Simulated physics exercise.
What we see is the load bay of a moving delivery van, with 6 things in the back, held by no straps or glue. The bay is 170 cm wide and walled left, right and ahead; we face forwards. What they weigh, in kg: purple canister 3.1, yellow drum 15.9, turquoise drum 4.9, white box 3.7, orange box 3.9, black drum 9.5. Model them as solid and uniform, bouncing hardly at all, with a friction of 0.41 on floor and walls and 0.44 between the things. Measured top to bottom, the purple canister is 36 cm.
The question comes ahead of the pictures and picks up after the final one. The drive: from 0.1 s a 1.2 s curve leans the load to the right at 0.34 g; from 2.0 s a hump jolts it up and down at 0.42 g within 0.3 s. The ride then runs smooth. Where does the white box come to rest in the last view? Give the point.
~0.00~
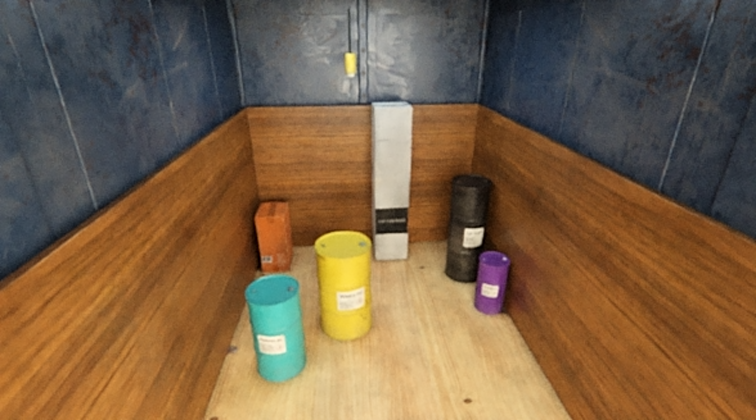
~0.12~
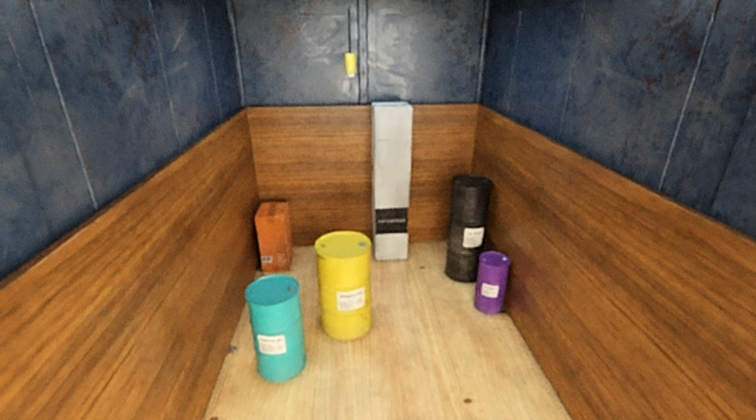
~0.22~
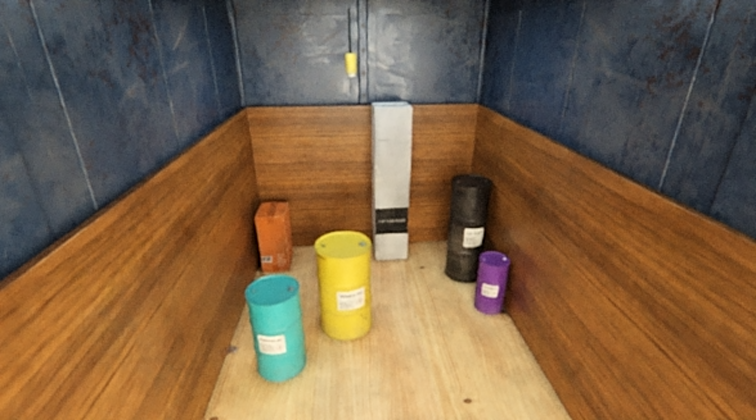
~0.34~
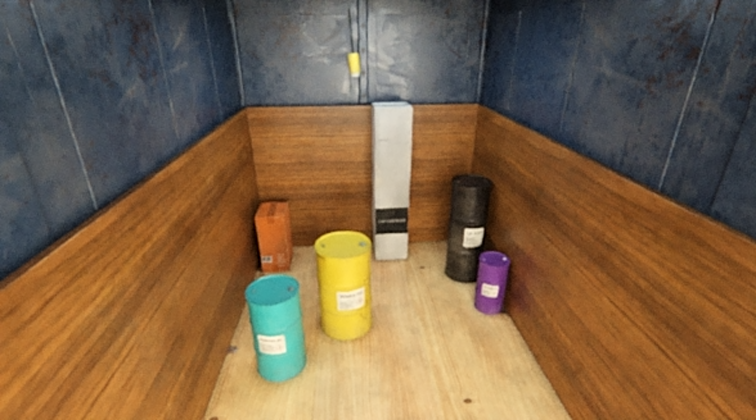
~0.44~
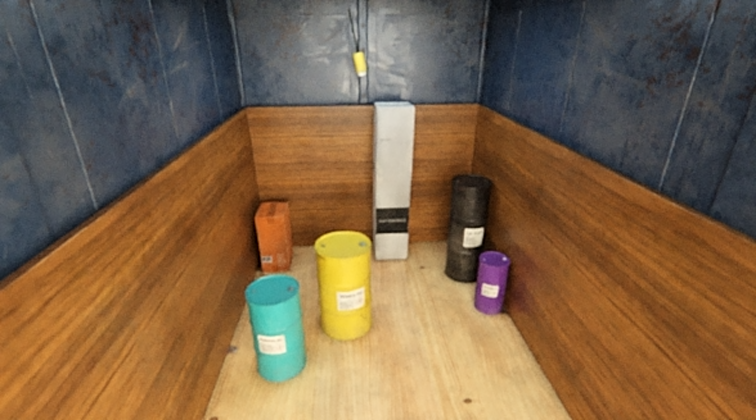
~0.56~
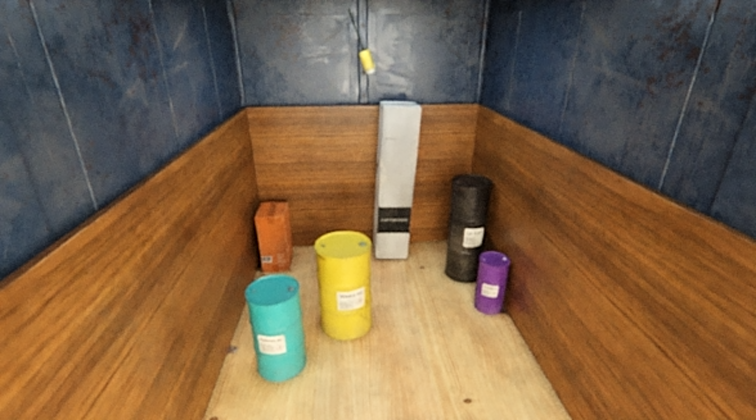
It comes to rest at about (427, 184).
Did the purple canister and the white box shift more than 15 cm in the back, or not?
First the purple canister: It stays in position; then the white box: It departs its position.
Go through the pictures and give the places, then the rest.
No push; white box (390, 184); purple canister (491, 283), in the first frame.
No push; turquoise drum (278, 328); orange box (275, 236), in the second frame.
Push 0.16 g right; black drum (467, 229); purple canister (491, 283), in the third frame.
Push 0.33 g right; yellow drum (345, 285); turquoise drum (278, 328), in the fourth frame.
Push 0.34 g right; orange box (275, 236); black drum (467, 229), in the fifth frame.
Push 0.34 g right; white box (394, 183) 3 cm from its spot; purple canister (491, 283), in the sixth frame.
By 0.86 s, push 0.34 g right; white box tilted 18° near (414, 182).
By 0.96 s, push 0.34 g right; white box tilted 28° near (428, 184).
When it is over (2.9 s), not toppled but over 15 cm from the start, white box; the other 5 within 15 cm of the start. In the last view, white box near (427, 184).
